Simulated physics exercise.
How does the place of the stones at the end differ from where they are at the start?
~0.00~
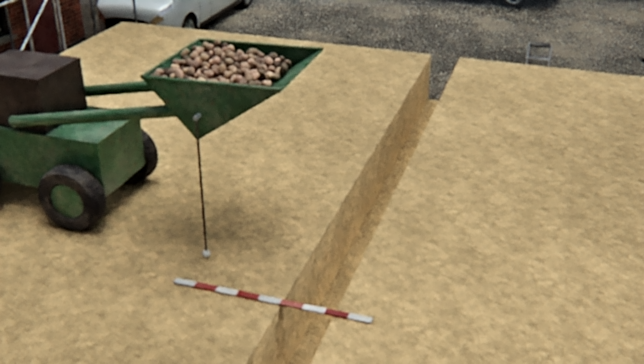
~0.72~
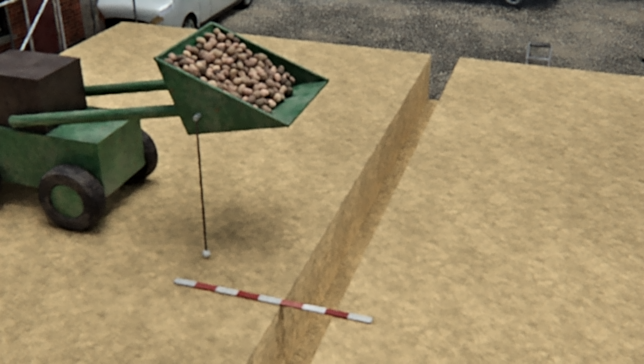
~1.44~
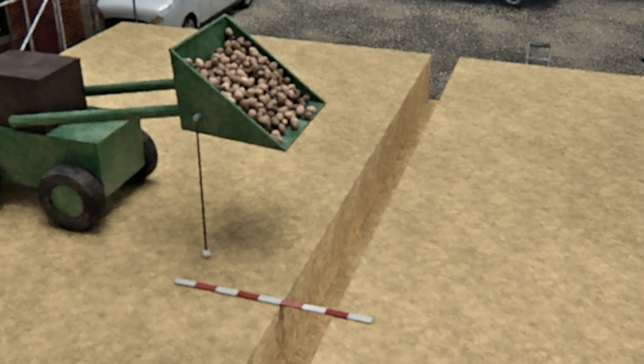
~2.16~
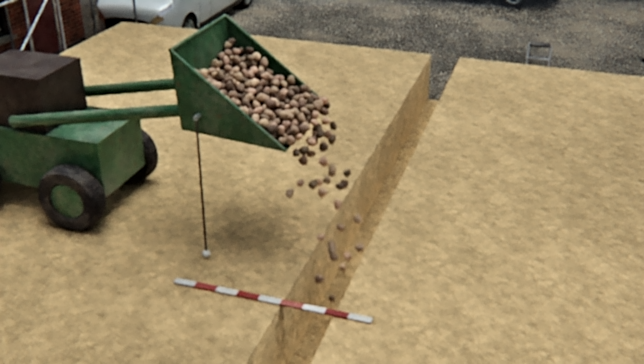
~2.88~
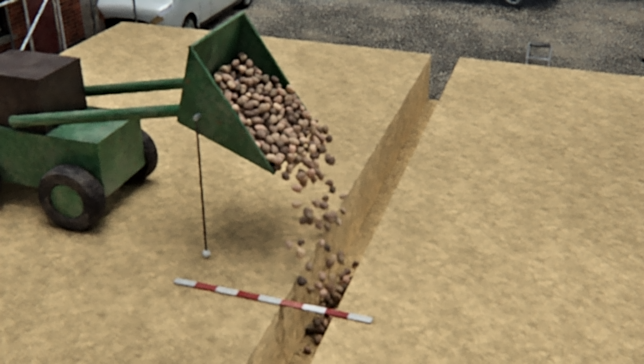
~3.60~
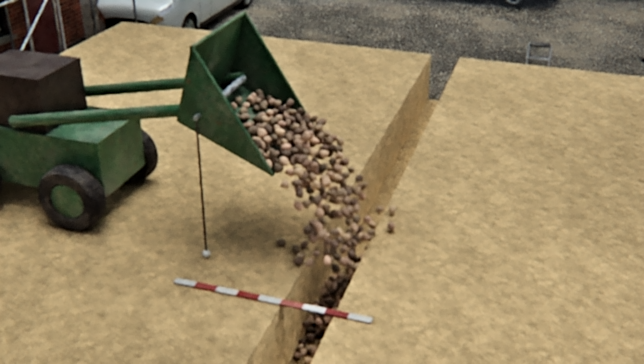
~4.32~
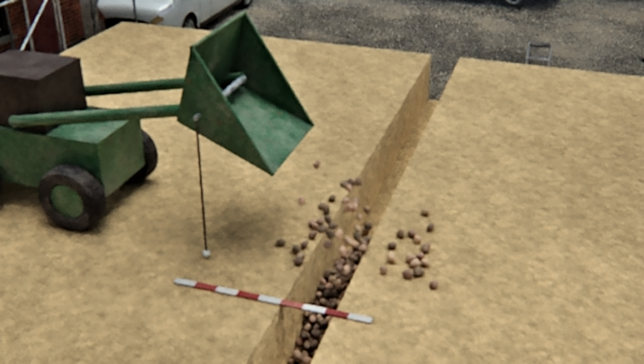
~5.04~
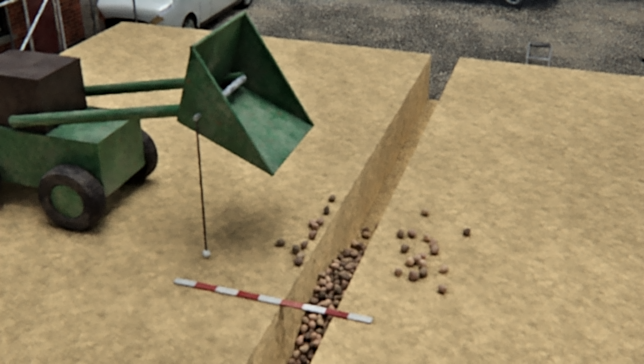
At the start the stones are all heaped in the raised green bucket. By the end they are lower and further right, mostly lying in the trench with a few scattered on the ground on either side.
